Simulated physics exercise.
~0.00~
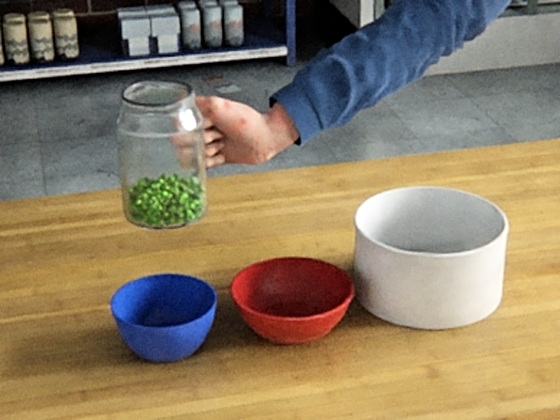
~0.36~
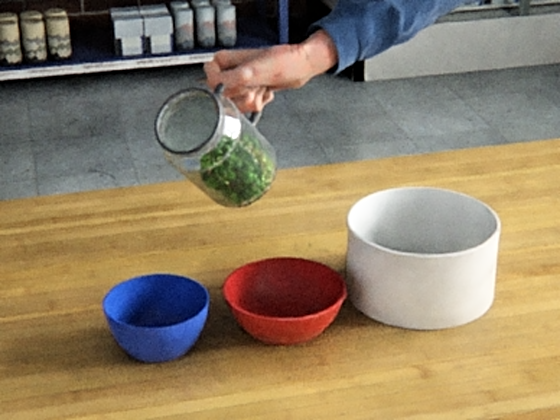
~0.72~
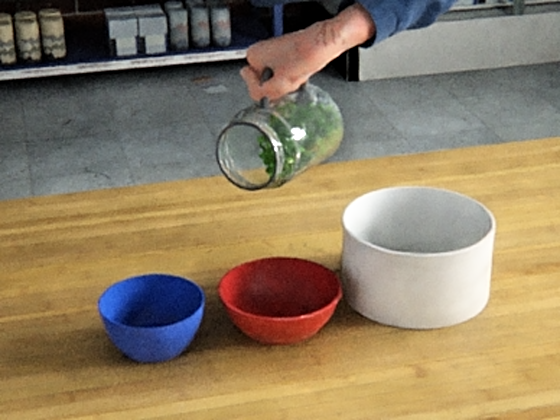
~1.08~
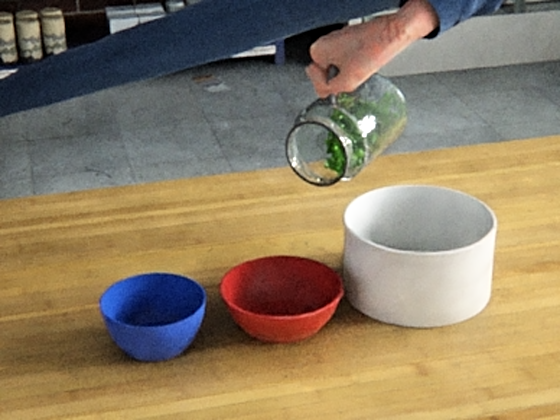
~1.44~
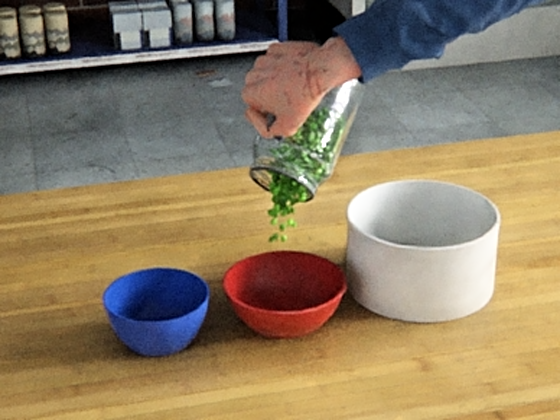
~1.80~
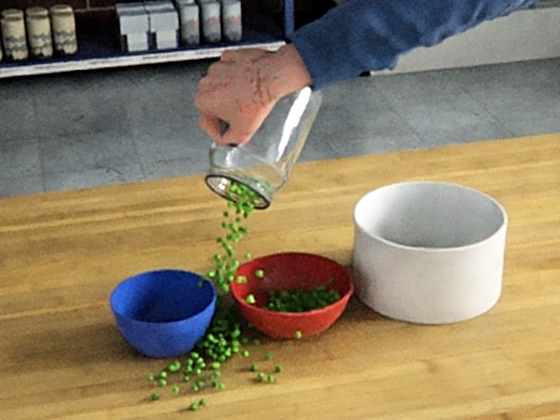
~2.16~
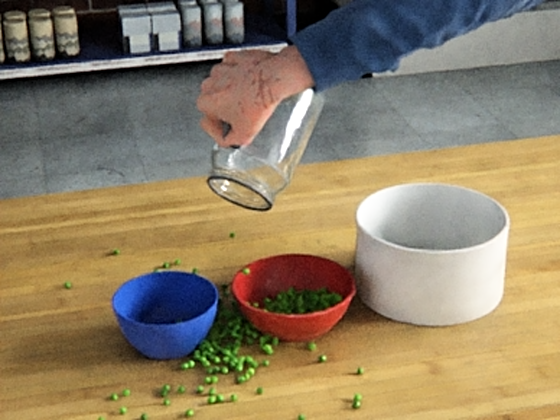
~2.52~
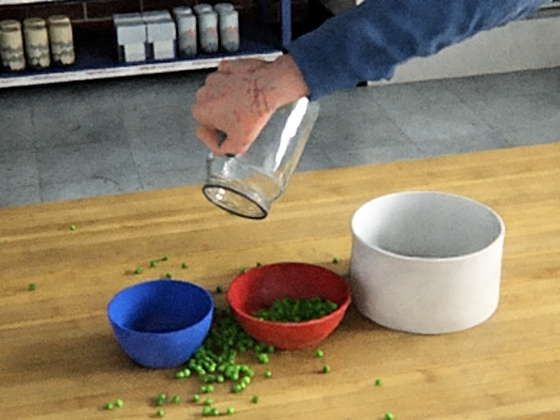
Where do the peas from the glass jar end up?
They are split between the red bowl and the table around the bowls, with a large share in each. The blue bowl, the white pot and the jar are left with practically none.
